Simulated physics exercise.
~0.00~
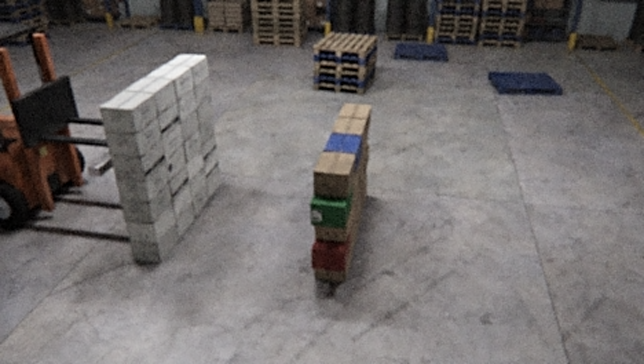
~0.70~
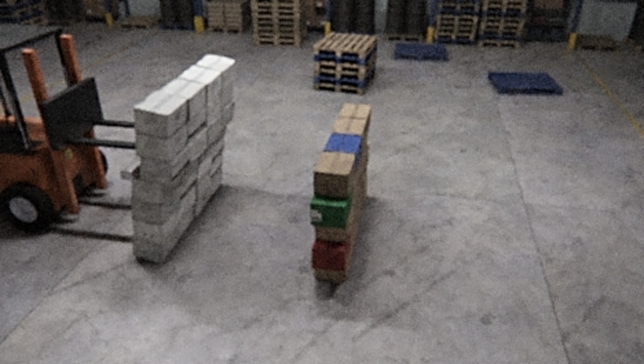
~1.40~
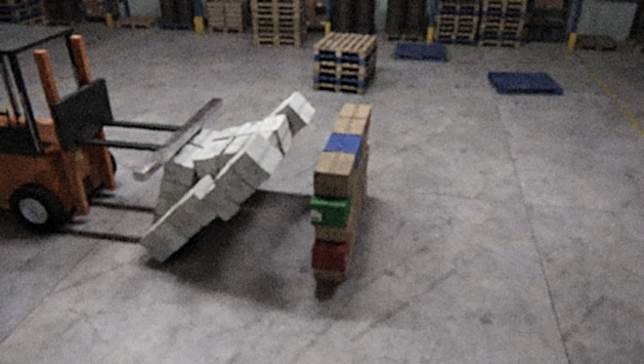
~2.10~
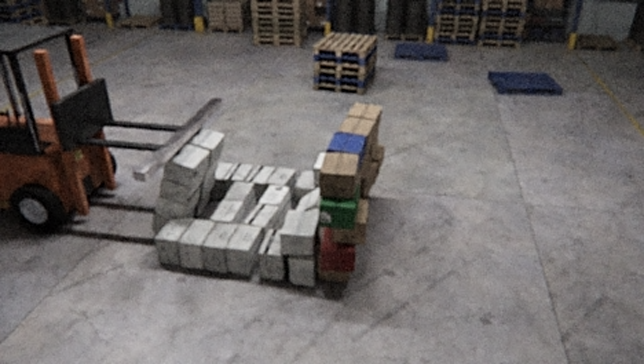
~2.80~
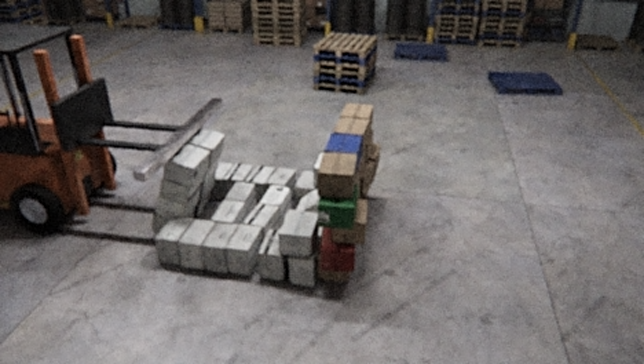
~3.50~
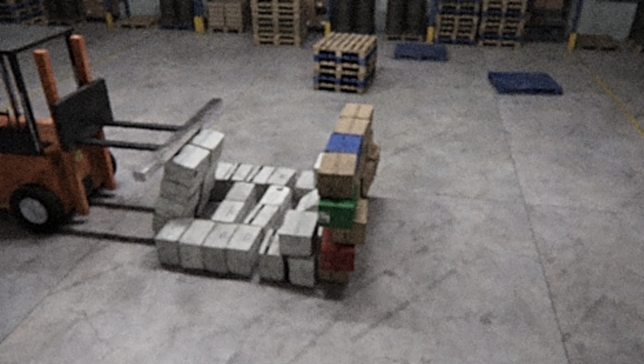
In a warehouse, a forklift pushing a steel beam rightward topples a pale carton wall against a brown one, which stays standing.
